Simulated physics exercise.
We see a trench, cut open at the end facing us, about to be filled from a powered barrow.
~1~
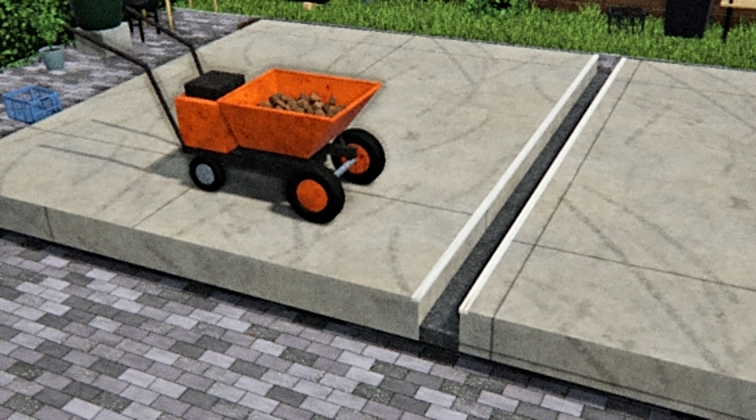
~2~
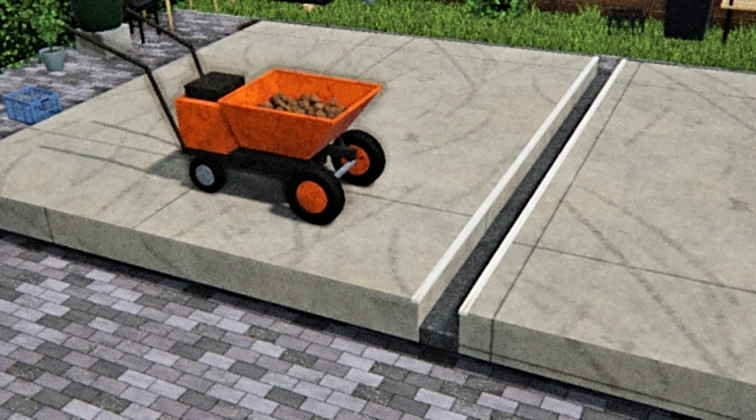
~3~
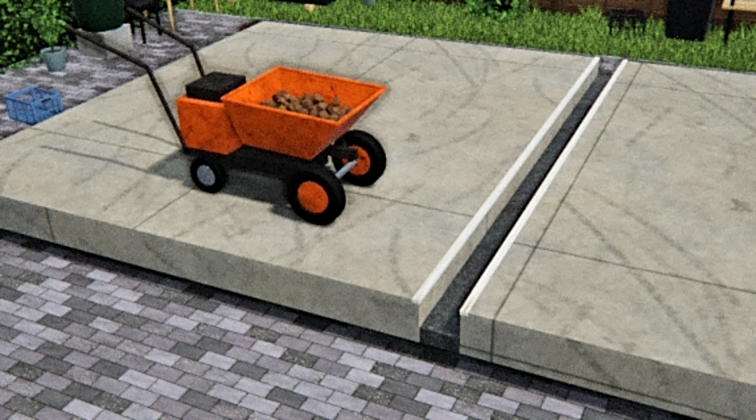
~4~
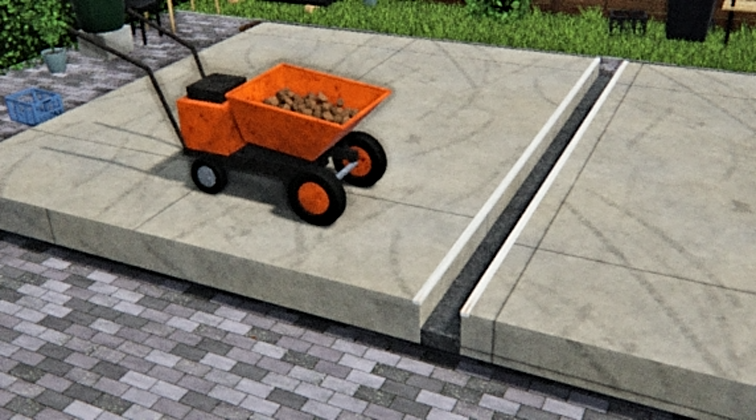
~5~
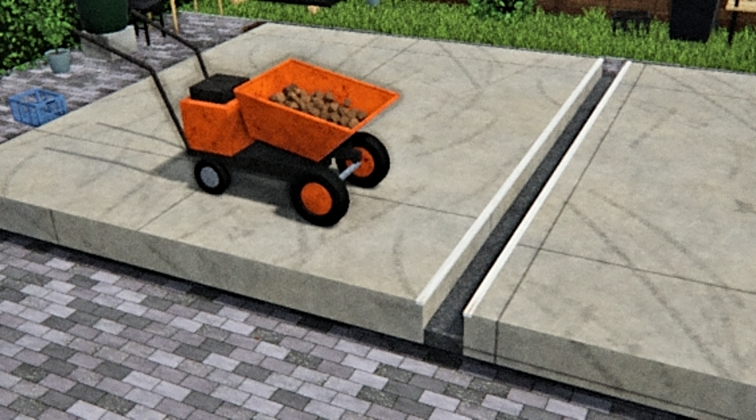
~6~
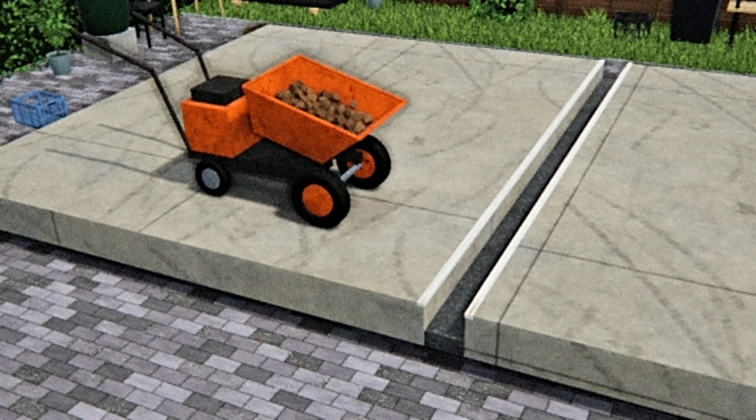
On a paved yard's raised concrete slab, an orange powered barrow stands left of a narrow trench, its clod-filled skip tilting gradually rightward.
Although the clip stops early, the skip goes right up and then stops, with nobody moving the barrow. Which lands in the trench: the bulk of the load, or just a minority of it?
The trench will hold a lesser part of the load.
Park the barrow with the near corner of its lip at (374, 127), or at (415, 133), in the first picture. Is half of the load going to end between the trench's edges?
A majority at the first place, then a minority at the second.
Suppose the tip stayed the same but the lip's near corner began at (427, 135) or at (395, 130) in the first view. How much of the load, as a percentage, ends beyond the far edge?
Position 1 near 90 %, position 2 near 30 %.
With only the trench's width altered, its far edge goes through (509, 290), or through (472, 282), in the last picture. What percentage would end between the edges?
Lab note: Case 1 around 30 %, case 2 30 %.
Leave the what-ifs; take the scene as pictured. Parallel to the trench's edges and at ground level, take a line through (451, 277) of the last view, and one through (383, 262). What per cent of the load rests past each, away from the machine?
I'd say about 30 and about 90 in a hundred.
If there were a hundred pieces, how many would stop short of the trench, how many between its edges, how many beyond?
Roughly short 75 per cent, between 25 per cent, beyond 0 per cent.
Just after the last frame, skip tipped steeply; every one in the skip.
A moment on, skip tipped steeply; the larger part in the skip; about a tenth short of the trench; about a tenth falling.
Further on, skip tipped right over; about a tenth in the skip; roughly two thirds short of the trench; roughly a quarter in or heaped over the trench.
When it is over, skip tipped right over; the larger part short of the trench; roughly a quarter in or heaped over the trench; not one beyond it.
